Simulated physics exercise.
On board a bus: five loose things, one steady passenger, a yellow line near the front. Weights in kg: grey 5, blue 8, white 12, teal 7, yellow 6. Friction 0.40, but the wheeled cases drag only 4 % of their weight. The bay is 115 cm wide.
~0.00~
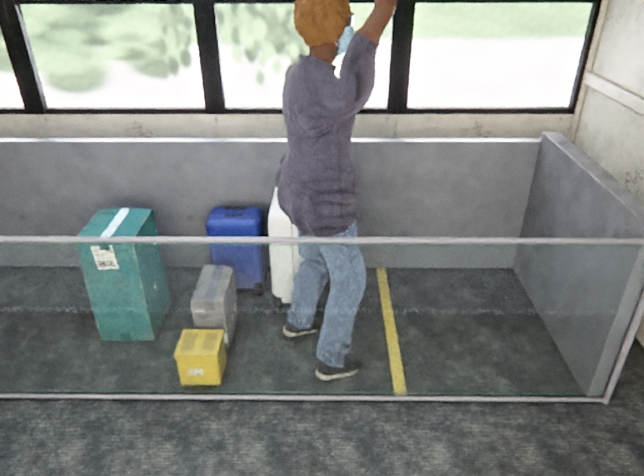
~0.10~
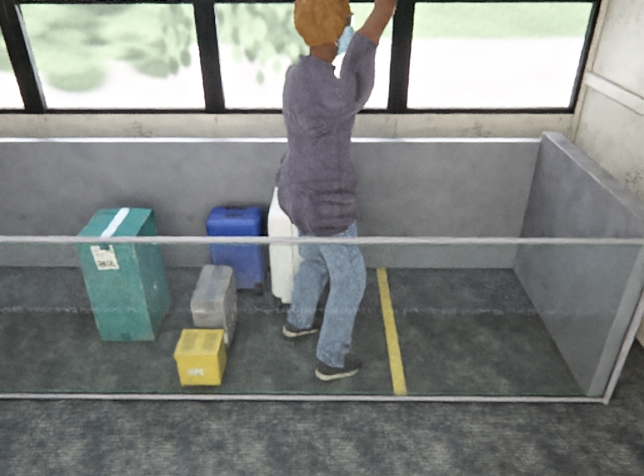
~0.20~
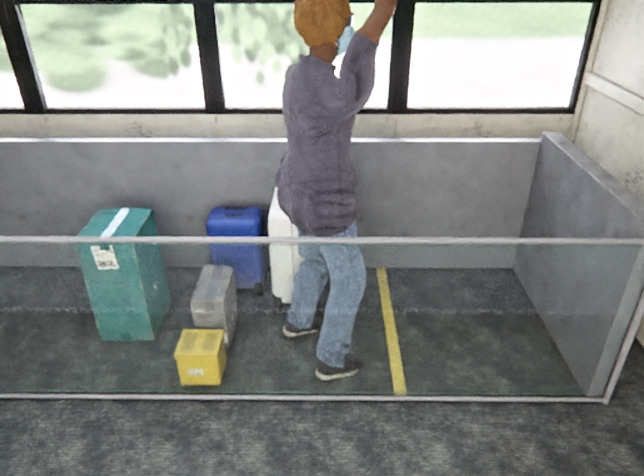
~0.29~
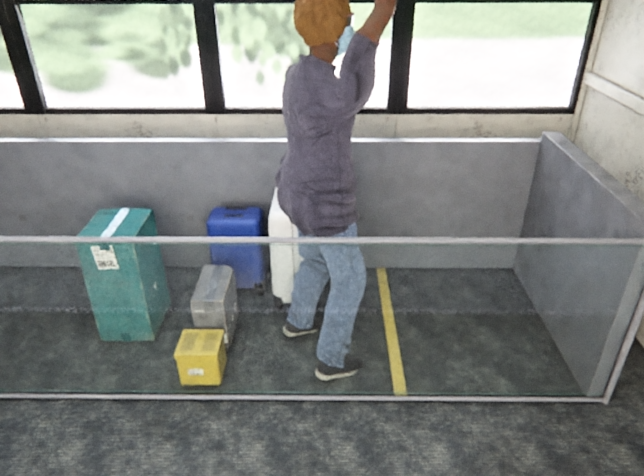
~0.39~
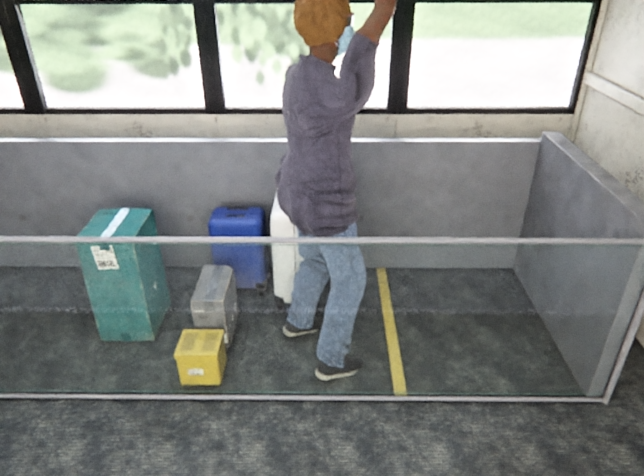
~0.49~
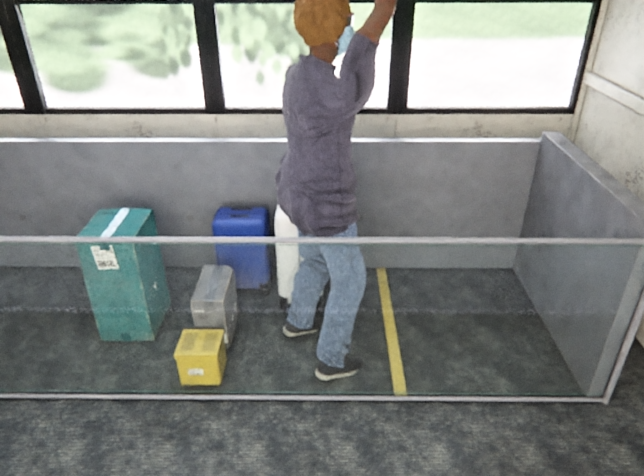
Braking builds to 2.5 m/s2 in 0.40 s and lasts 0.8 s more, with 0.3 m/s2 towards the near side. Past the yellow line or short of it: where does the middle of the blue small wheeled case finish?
The blue small wheeled case crosses the yellow line.
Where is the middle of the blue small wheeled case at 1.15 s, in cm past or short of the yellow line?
About 20 cm short of it.
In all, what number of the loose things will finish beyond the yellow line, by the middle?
The count is 2.
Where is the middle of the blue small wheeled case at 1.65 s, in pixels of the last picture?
Around (464, 268).
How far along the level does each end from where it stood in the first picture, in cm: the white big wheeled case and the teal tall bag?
Moved: White big wheeled case 130, teal tall bag 0.
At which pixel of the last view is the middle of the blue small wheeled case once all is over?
Around (445, 269).
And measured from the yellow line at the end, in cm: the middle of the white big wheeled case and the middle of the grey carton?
White big wheeled case 80 past, grey carton 100 short.
After 0.75 s the blue small wheeled case is 72 cm short of the yellow line, tilted 0°, near (269, 254) in the last picture's view; the yellow tub 100 cm short of the yellow line, tilted 0°.
After 1.15 s the blue small wheeled case is 20 cm short of the yellow line, tilted 0°, near (354, 260) in the last picture's view.
After 1.65 s the blue small wheeled case is 44 cm past the yellow line, tilted 0°, near (464, 268) in the last picture's view.
At rest, 2.3 s, grey carton stops short of the yellow line; blue small wheeled case crosses the yellow line; white big wheeled case crosses the yellow line; teal tall bag stops short of the yellow line; yellow tub stops short of the yellow line.
